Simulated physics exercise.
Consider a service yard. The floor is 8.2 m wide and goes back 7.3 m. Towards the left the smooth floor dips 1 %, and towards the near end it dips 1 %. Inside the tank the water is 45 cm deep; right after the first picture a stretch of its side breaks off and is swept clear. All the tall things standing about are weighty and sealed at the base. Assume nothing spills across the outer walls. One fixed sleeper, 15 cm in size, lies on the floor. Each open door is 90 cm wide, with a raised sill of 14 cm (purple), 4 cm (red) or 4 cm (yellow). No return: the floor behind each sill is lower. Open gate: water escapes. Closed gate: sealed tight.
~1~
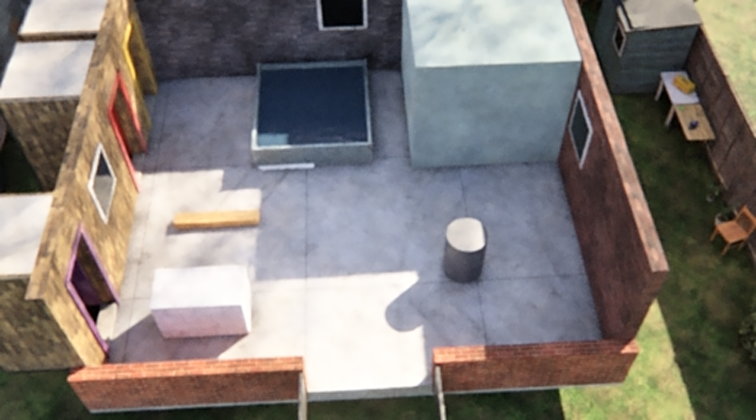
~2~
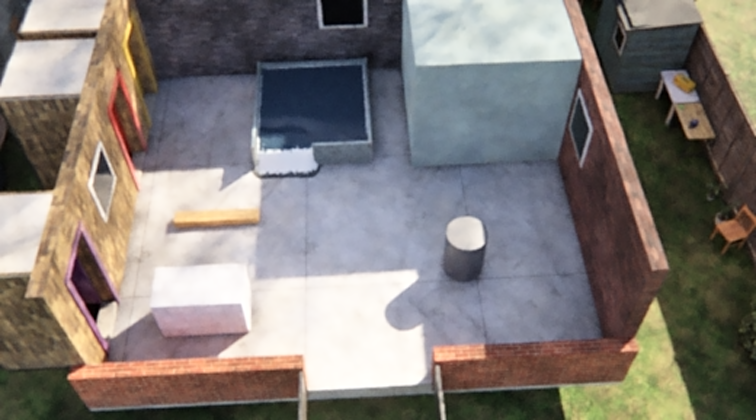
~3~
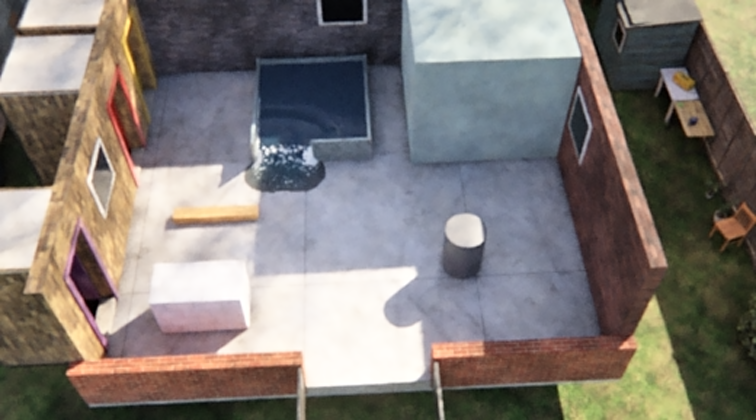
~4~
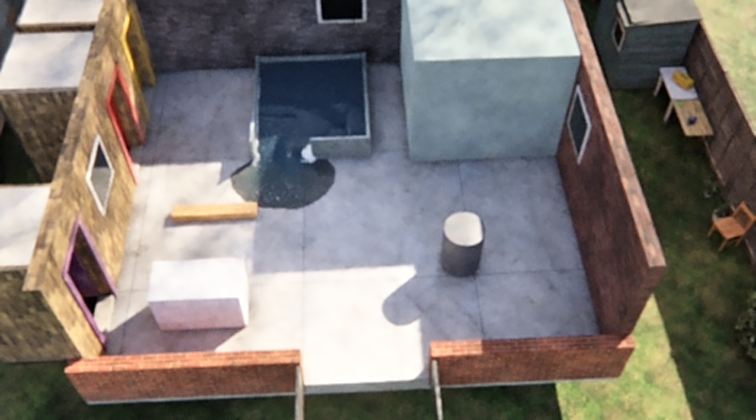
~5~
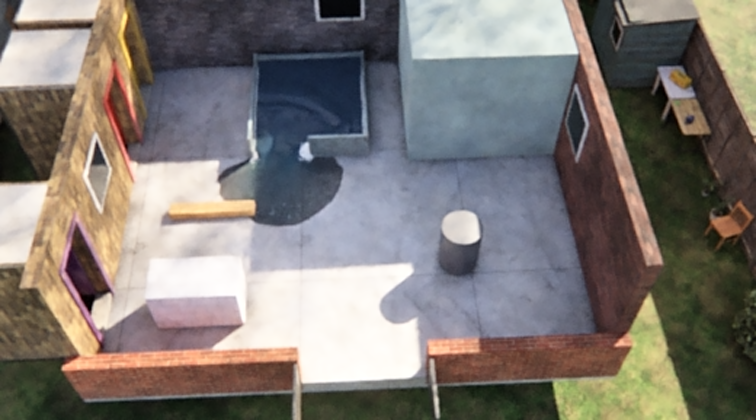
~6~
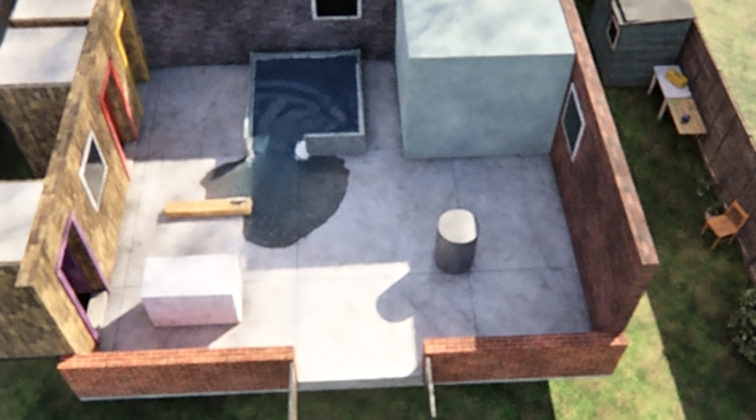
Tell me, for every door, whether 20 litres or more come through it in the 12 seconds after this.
Purple door - less than 20 litres; red door - 20 litres or more; yellow door - less than 20 litres.
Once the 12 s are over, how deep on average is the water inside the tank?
7 cm.
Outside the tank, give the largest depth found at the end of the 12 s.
Max around 10 cm.
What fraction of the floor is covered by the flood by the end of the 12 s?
Roughly 65 % of the floor.
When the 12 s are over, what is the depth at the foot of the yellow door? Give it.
Depth: ~ 5.0 cm.
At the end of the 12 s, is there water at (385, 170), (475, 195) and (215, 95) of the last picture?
Going through the three points: Not yet touched, then not yet touched, then awash.
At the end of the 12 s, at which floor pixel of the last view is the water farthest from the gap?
Point: Roughly (593, 353).
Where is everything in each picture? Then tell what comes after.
In the first frame, the tank at (312, 105) is whole and still, 45 cm deep.
In the second frame, water pours out at (285, 157) and has run 0.6 m, to (316, 171); deepest outside 22 cm, 45 cm at the tank's back.
In the third frame, the front is at (309, 187), 0.8 m from the gap at (285, 155); 0.8 m2 of floor is under water; 45 cm left at the back of the tank.
In the fourth frame, the front is at (295, 205), 1.2 m from the gap at (283, 153); 1.6 m2 of floor is under water; 45 cm left at the back of the tank.
In the fifth frame, water pours out at (281, 151) and has run 1.6 m, to (295, 221); deepest outside 25 cm, 45 cm at the tank's back.
In the sixth frame, water pours out at (278, 149) and has run 2.2 m, to (281, 243); deepest outside 26 cm, 44 cm at the tank's back.
A moment later water covers 20 % of the floor and is deepest (31 cm) near (262, 159); purple door not reached, red door not reached, yellow door not reached.
Soon after water covers 30 % of the floor and is deepest (27 cm) near (241, 203); purple door not reached, red door 3 cm at the sill, 0 L in, yellow door not reached.
Next water covers 45 % of the floor and is deepest (21 cm) near (250, 203); purple door 7 cm at the sill, 0 L in, red door 8 cm at the sill, 8 L in, yellow door 2 cm at the sill, 0 L in.
Later on water covers 55 % of the floor and is deepest (14 cm) near (150, 374); purple door 9 cm at the sill, 0 L in, red door 7 cm at the sill, 35 L in, yellow door 4 cm at the sill, 0 L in.
At the end water covers 65 % of the floor and is deepest (10 cm) near (93, 377); purple door 8 cm at the sill, 0 L in, red door 5 cm at the sill, 46 L in, yellow door 5 cm at the sill, 5 L in.
